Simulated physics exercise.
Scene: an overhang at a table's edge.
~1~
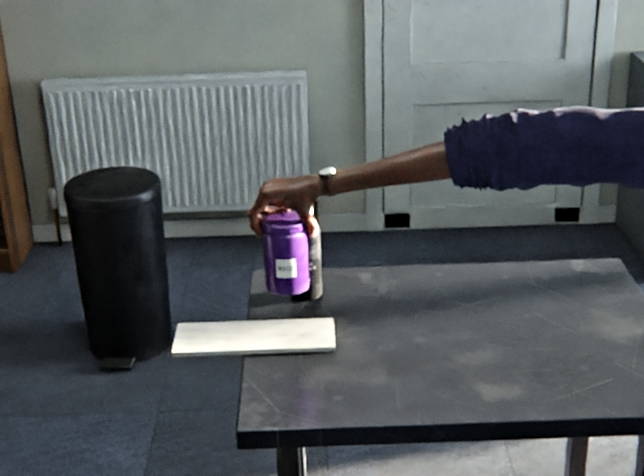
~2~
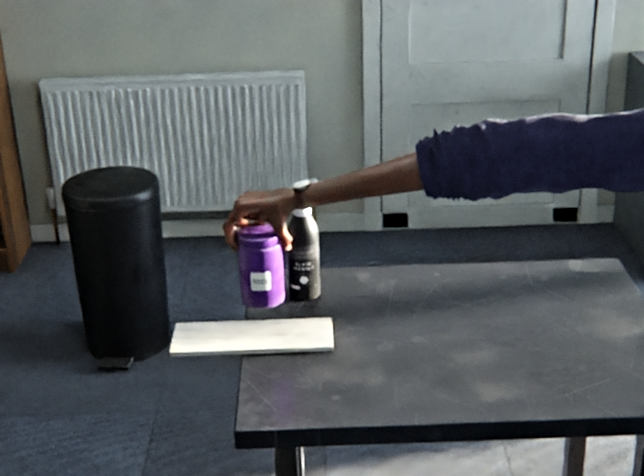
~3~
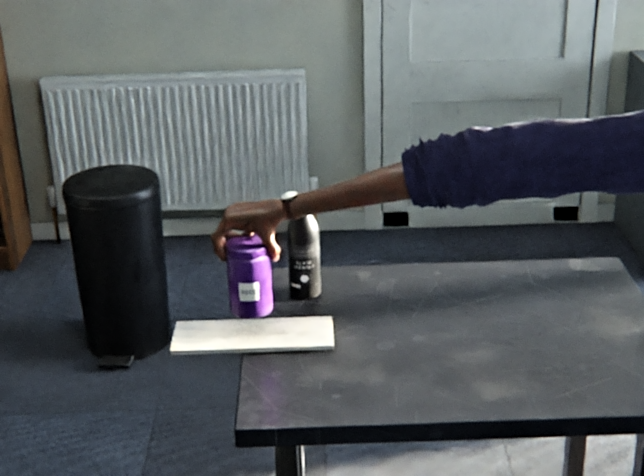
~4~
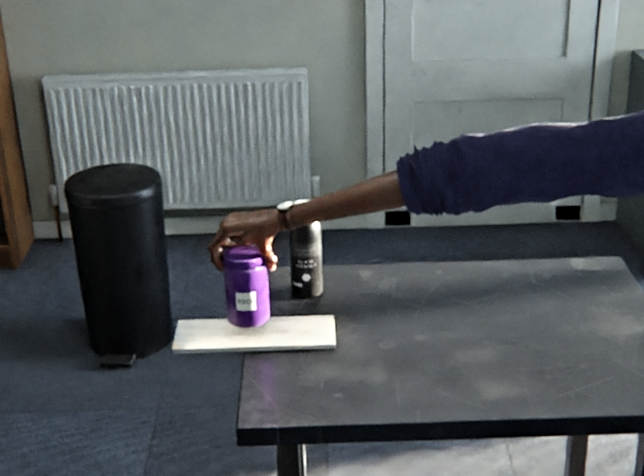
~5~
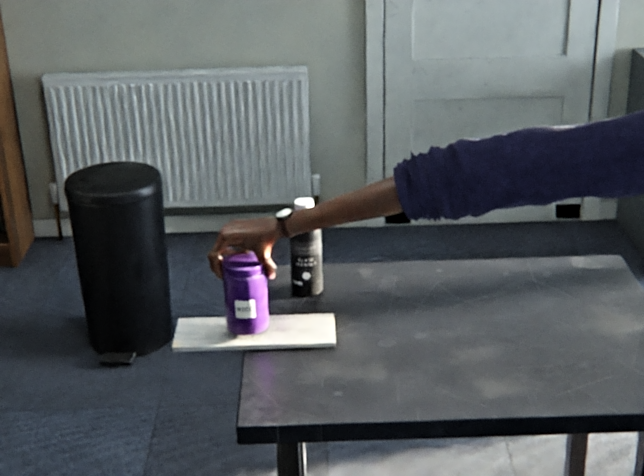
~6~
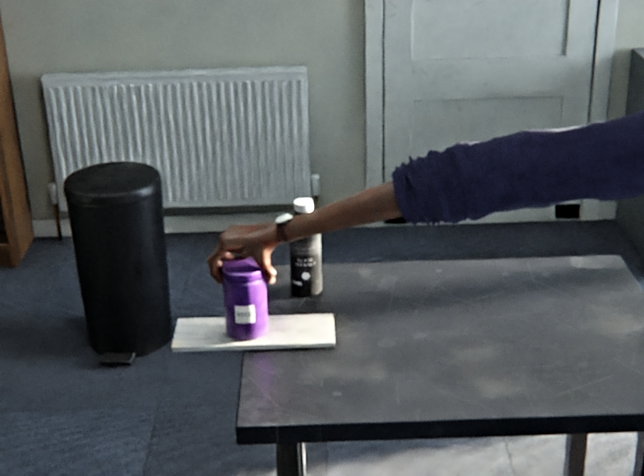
A purple jar, gripped from above by a hand reaching in from the right, moved left past a dark bottle and down onto the white board that jutted over the table's left edge.
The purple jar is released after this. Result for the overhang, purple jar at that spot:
Holds.
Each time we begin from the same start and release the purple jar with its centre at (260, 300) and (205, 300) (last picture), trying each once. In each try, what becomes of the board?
Stays put, then topples.
Then, 0.20 s past the last view, nothing moves.
Then, 0.60 s past the last view, purple jar resting near (245, 299).
Finally, all 3 still in place. Final places as the last picture's camera would see them, purple jar near (245, 299). The board keeps its balance.
